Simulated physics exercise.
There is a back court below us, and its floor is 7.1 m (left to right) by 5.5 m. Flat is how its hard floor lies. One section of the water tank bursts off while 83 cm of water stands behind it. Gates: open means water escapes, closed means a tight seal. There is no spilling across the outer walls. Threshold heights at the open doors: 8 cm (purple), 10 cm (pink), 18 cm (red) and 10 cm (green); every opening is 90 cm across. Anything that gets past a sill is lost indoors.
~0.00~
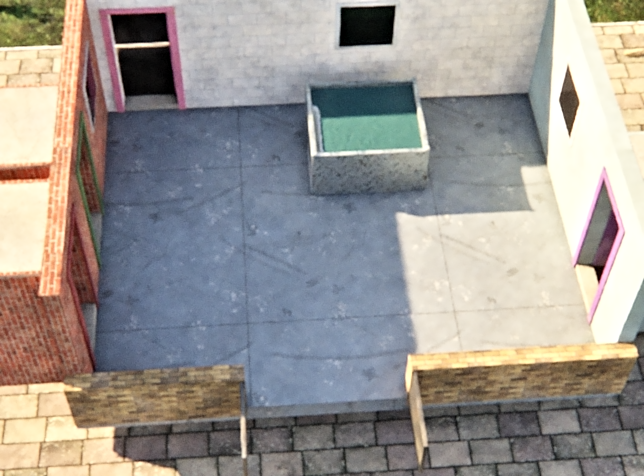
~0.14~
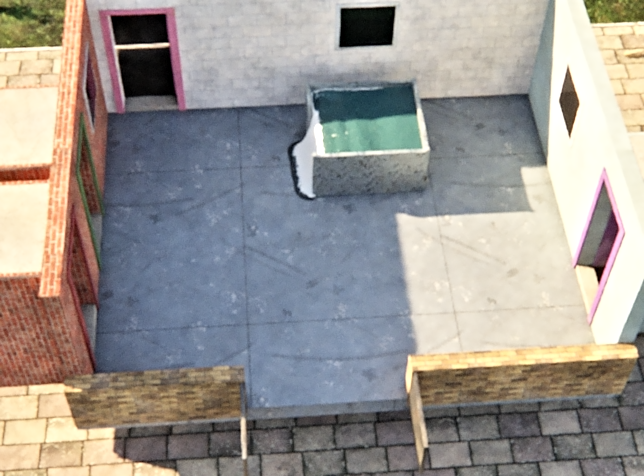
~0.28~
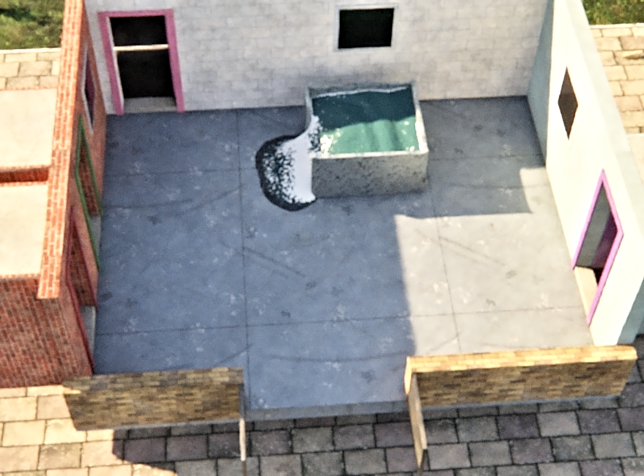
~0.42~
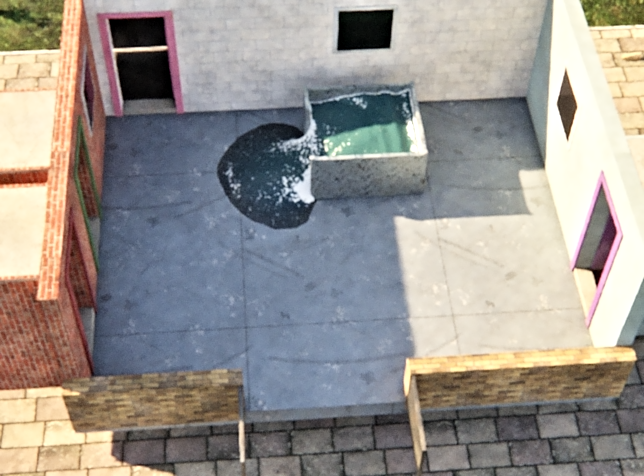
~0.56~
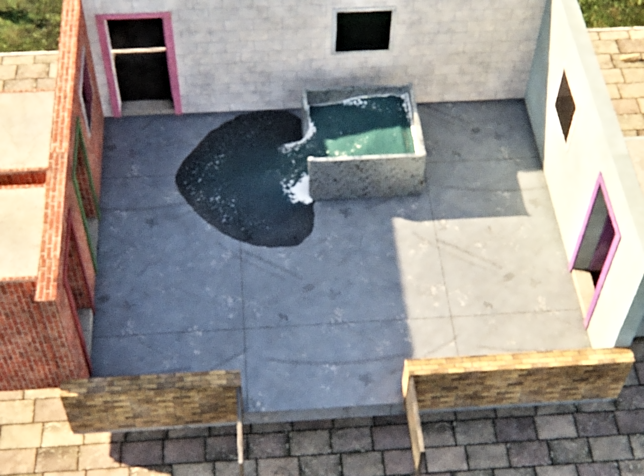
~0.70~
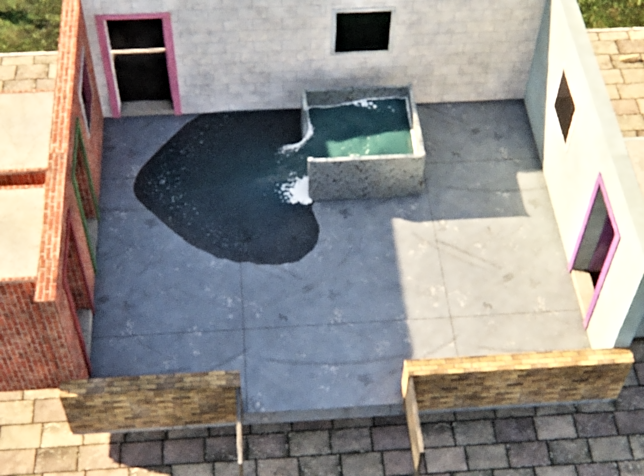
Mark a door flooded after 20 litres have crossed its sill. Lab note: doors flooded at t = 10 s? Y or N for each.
In order: The purple door stops short of the limit; the pink door overruns the limit; the red door stops short of the limit; the green door overruns the limit.
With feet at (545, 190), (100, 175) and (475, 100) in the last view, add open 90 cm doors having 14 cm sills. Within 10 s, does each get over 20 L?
In turn: Short of it, beyond it, short of it.
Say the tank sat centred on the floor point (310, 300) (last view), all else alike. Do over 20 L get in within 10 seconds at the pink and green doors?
So the pink door tops the limit and the green door tops the limit.
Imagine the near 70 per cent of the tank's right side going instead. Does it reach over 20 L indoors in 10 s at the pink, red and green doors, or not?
Then it goes pink fine, red fine, green fine.
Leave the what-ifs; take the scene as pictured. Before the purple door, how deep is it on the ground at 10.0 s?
The mean depth is around 6.0 cm.
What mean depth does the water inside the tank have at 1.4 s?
About 42 cm.
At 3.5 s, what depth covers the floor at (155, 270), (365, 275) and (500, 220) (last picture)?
Close to 6, 0 and 0 centimetres.
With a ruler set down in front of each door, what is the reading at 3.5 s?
Purple 0 cm, pink 14 cm, red 9 cm, green 15 cm.
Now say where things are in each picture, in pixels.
The water tank at (366, 120) is whole and still, 83 cm deep, in the first picture.
Water pours out at (314, 158) and has run 0.6 m, to (312, 198); typically 7 cm deep outside, 83 cm at the water tank's back, in the second picture.
The front is at (265, 150), 0.9 m from the gap at (312, 160); 0.9 m2 of floor is under water; 81 cm left at the back of the water tank, in the third picture.
Water pours out at (312, 163) and has run 1.4 m, to (224, 165); typically 9 cm deep outside, 72 cm at the water tank's back, in the fourth picture.
Water pours out at (310, 164) and has run 2.1 m, to (181, 185); typically 6 cm deep outside, 72 cm at the water tank's back, in the fifth picture.
Water pours out at (310, 164) and has run 2.7 m, to (143, 196); typically 5 cm deep outside, 68 cm at the water tank's back, in the sixth picture.
After 1.4 s water covers 30 % of the floor and is deepest (42 cm) near (104, 121); purple door not reached, pink door 11 cm at the sill, 0 L in, red door not reached, green door 21 cm at the sill, 13 L in.
After 2.2 s water covers 40 % of the floor and is deepest (34 cm) near (104, 121); purple door not reached, pink door 20 cm at the sill, 15 L in, red door 16 cm at the sill, 0 L in, green door 24 cm at the sill, 73 L in.
After 3.5 s water covers 40 % of the floor and is deepest (24 cm) near (88, 407); purple door not reached, pink door 14 cm at the sill, 67 L in, red door 9 cm at the sill, 0 L in, green door 15 cm at the sill, 119 L in.
After 6.0 s water covers 70 % of the floor and is deepest (15 cm) near (155, 391); purple door not reached, pink door 9 cm at the sill, 74 L in, red door 12 cm at the sill, 0 L in, green door 10 cm at the sill, 130 L in.
After 10.0 s water covers 95 % of the floor and is deepest (8 cm) near (88, 407); purple door 6 cm at the sill, 0 L in, pink door 4 cm at the sill, 74 L in, red door 7 cm at the sill, 0 L in, green door 6 cm at the sill, 131 L in.
